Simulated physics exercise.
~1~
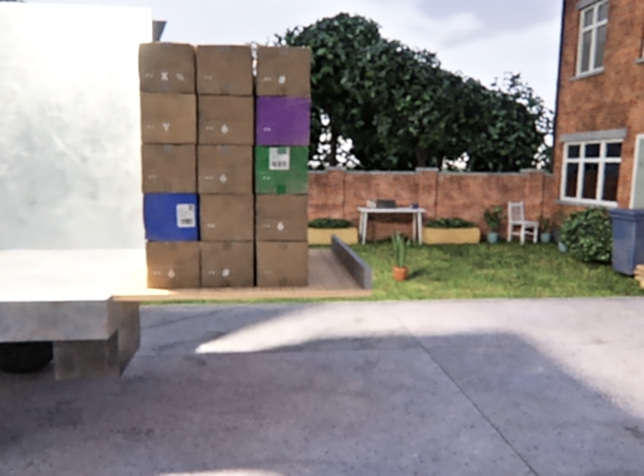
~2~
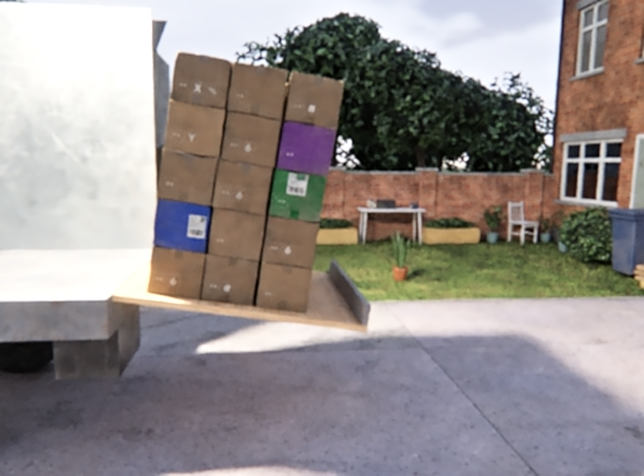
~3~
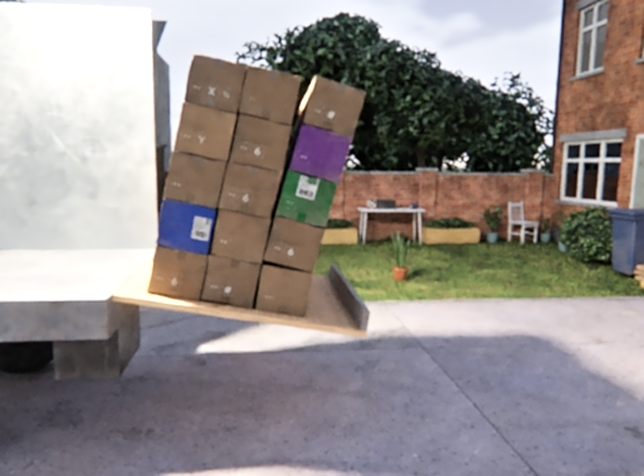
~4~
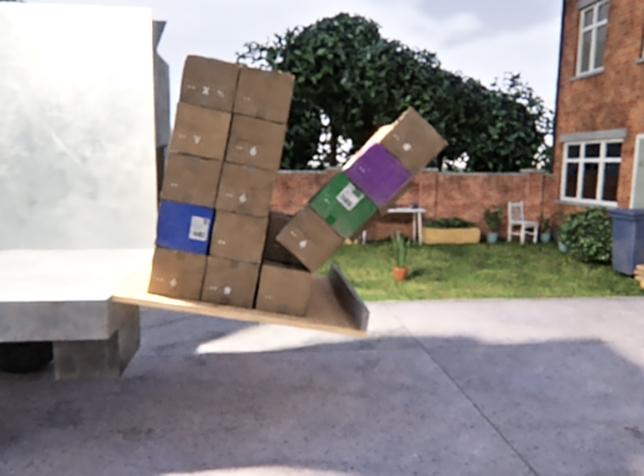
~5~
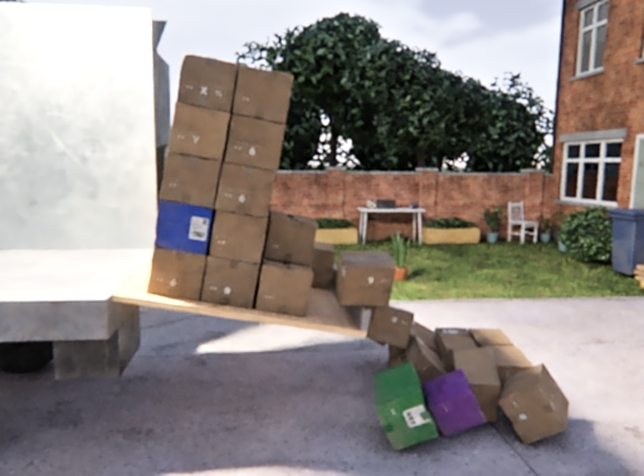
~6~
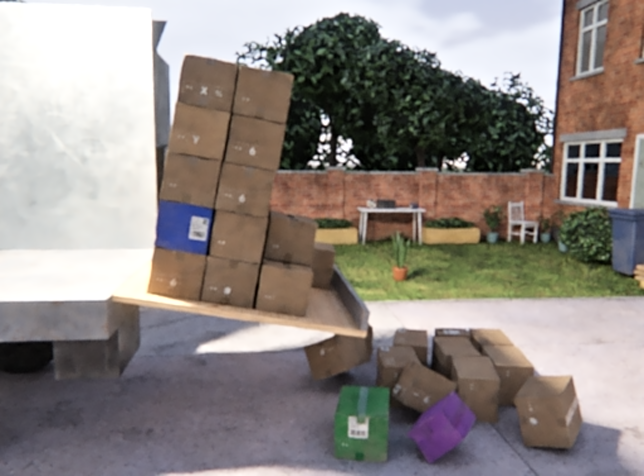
A wooden platform at the back of a lorry, stacked with tall columns of brown cartons and a few coloured ones, tilts gently down to the right. The whole stack leans with it, and the right-hand column begins to part from the rest. Its upper cartons, including the purple and green ones, tip outward over the platform's raised end. They tumble onto the paved ground and scatter, while a few boxes settle near the edge. At the end, the purple and green cartons lie among the fallen boxes, and the blue carton remains in the leaning columns still aboard.
